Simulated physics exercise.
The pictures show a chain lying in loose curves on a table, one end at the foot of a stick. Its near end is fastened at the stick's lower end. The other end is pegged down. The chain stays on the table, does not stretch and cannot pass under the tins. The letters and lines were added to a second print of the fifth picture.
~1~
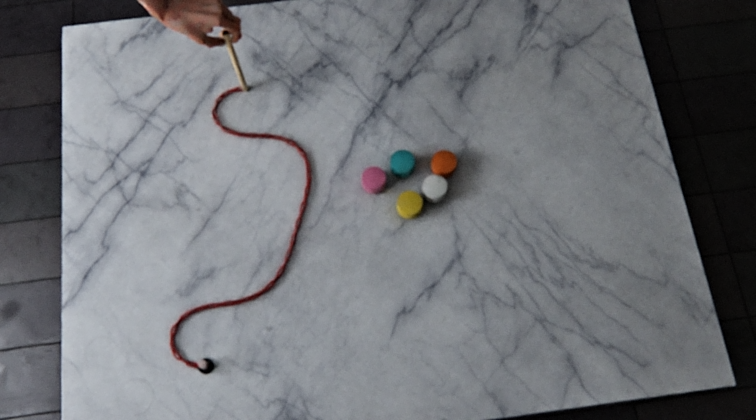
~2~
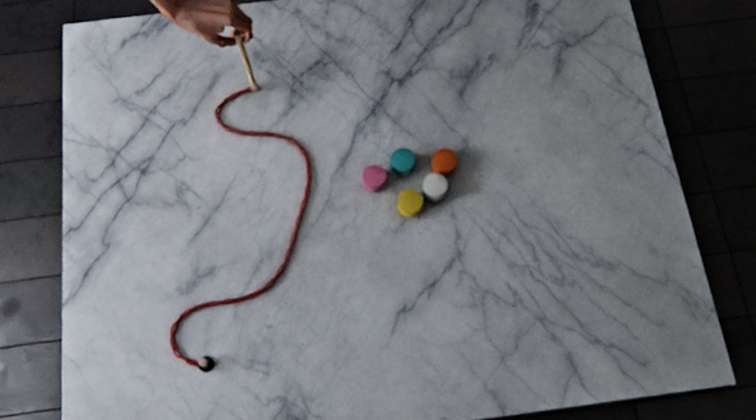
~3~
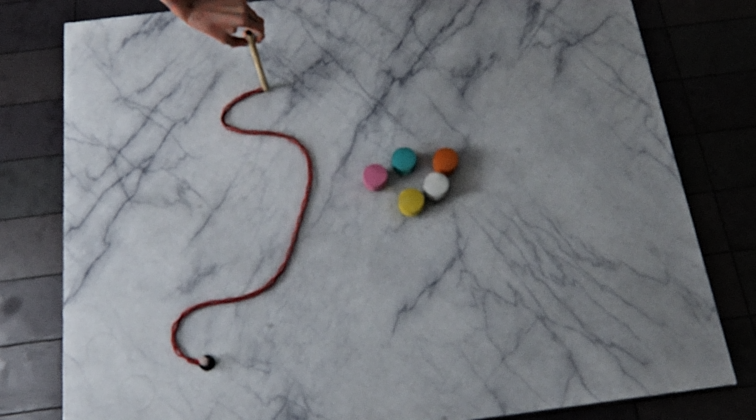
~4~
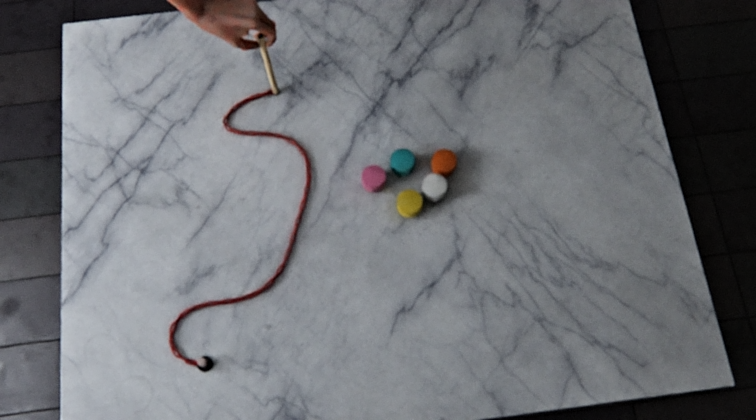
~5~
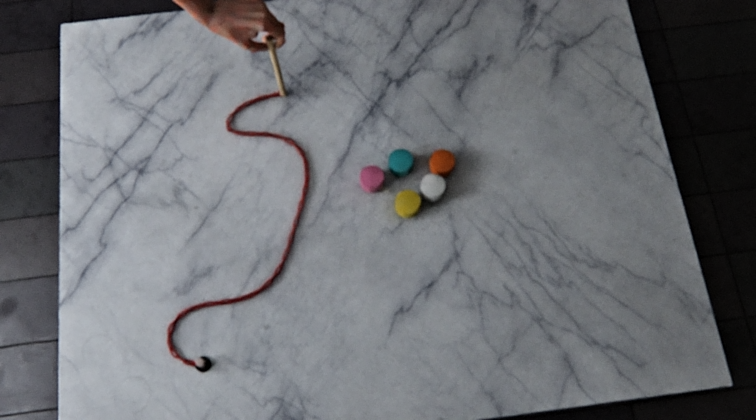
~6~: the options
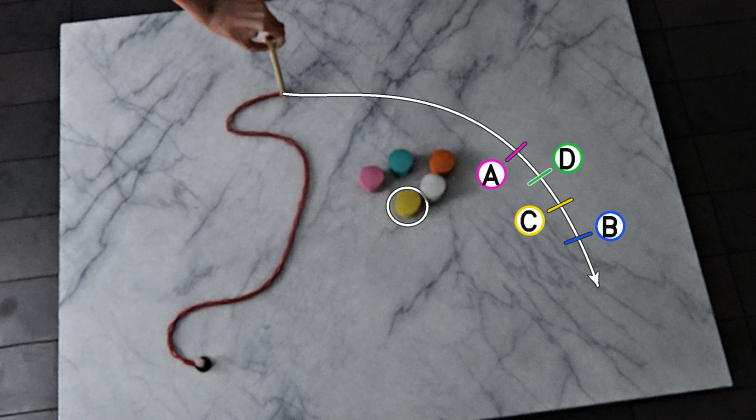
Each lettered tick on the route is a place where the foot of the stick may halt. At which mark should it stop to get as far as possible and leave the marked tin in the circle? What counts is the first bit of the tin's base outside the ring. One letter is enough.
Stop at B.
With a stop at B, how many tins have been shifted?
Four.
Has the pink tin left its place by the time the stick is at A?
No.
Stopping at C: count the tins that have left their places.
By then, none.
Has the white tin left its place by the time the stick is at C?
No.
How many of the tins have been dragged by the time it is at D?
The count is none.
On the marked copy, A at (516, 152); B at (578, 238); C at (560, 205); D at (540, 177); the ring at (408, 206); the route from (284, 94) via (478, 123) to (598, 286).
With B. Early on, foot of the stick (406, 99); yellow tin (408, 204).
Further on, foot of the stick (515, 151); yellow tin (408, 204).
At the end, foot of the stick (578, 239); white tin (430, 195); yellow tin (408, 205); orange tin (445, 177); turquoise tin (410, 182); pink tin (386, 194); the yellow tin is still in its ring.
As for the rest, A is safe but short; C is safe but short; D is safe but short.
